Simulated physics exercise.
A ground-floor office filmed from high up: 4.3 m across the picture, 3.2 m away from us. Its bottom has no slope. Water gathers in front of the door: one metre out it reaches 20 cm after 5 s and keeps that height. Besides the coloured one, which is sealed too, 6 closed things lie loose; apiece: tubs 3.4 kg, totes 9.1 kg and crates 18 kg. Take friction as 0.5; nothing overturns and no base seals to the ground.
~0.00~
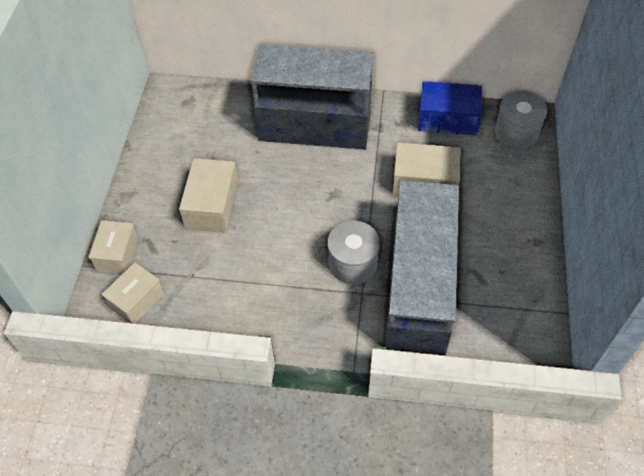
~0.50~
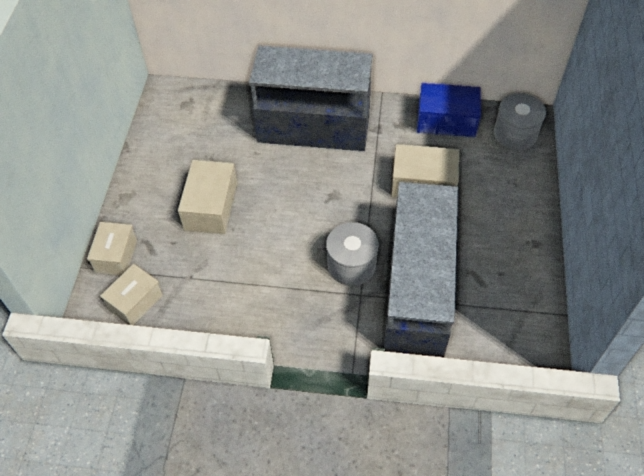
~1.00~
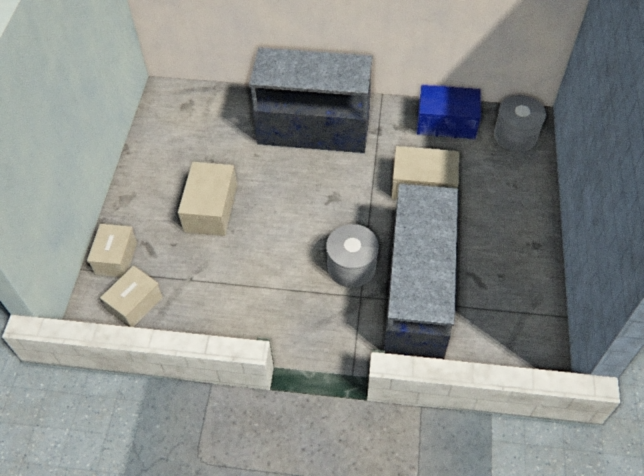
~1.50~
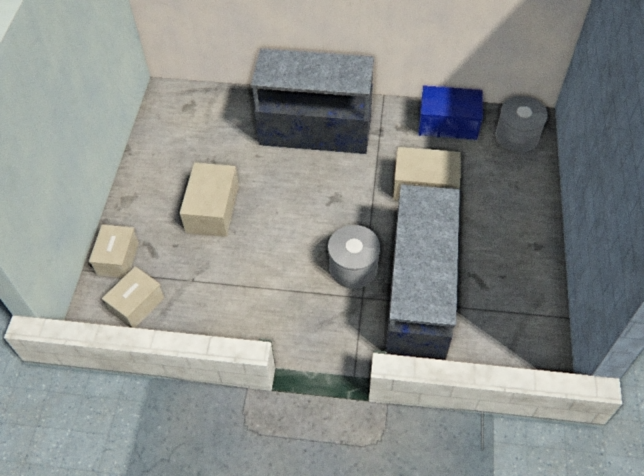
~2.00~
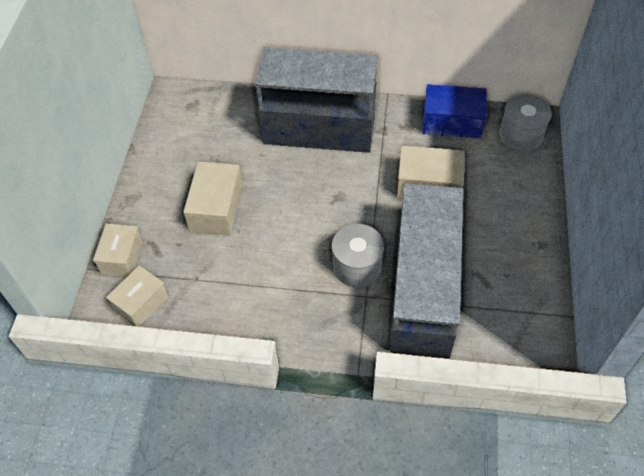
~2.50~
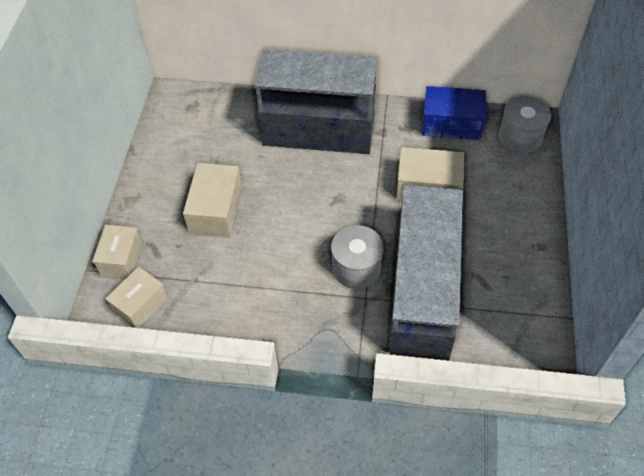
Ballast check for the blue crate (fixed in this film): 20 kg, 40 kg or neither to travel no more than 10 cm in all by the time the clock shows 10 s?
Verdict: The lower weight is enough.
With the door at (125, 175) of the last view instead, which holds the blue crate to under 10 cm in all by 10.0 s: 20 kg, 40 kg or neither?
Then the lower weight is enough.
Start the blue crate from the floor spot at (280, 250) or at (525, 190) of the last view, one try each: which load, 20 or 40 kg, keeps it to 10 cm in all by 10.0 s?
In that order: Only the larger holds; the smaller is enough.
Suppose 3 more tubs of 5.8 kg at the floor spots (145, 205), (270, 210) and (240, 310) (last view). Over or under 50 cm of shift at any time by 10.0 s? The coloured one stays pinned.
In that order: Under, over, less.
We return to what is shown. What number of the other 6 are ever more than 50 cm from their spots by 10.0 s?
1 of them.
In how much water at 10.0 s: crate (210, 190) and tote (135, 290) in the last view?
About 7 and 3 cm.
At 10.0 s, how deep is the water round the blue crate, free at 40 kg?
Roughly 5 cm.
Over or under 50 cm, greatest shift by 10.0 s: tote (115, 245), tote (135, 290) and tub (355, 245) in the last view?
In that order: Under, less, more.
After 3.5 s the blue crate would be 0 cm from its start with 20 kg and 0 cm from its start with 40 kg; 0 cm of water round it then.
After 4.5 s the blue crate would be 0 cm from its start with 20 kg and 0 cm from its start with 40 kg; 0 cm of water round it then.
After 7.0 s the blue crate would be 0 cm from its start with 20 kg and 0 cm from its start with 40 kg; 4 cm of water round it then.
After 10.0 s the blue crate would be 0 cm from its start with 20 kg and 0 cm from its start with 40 kg; 5 cm of water round it then.
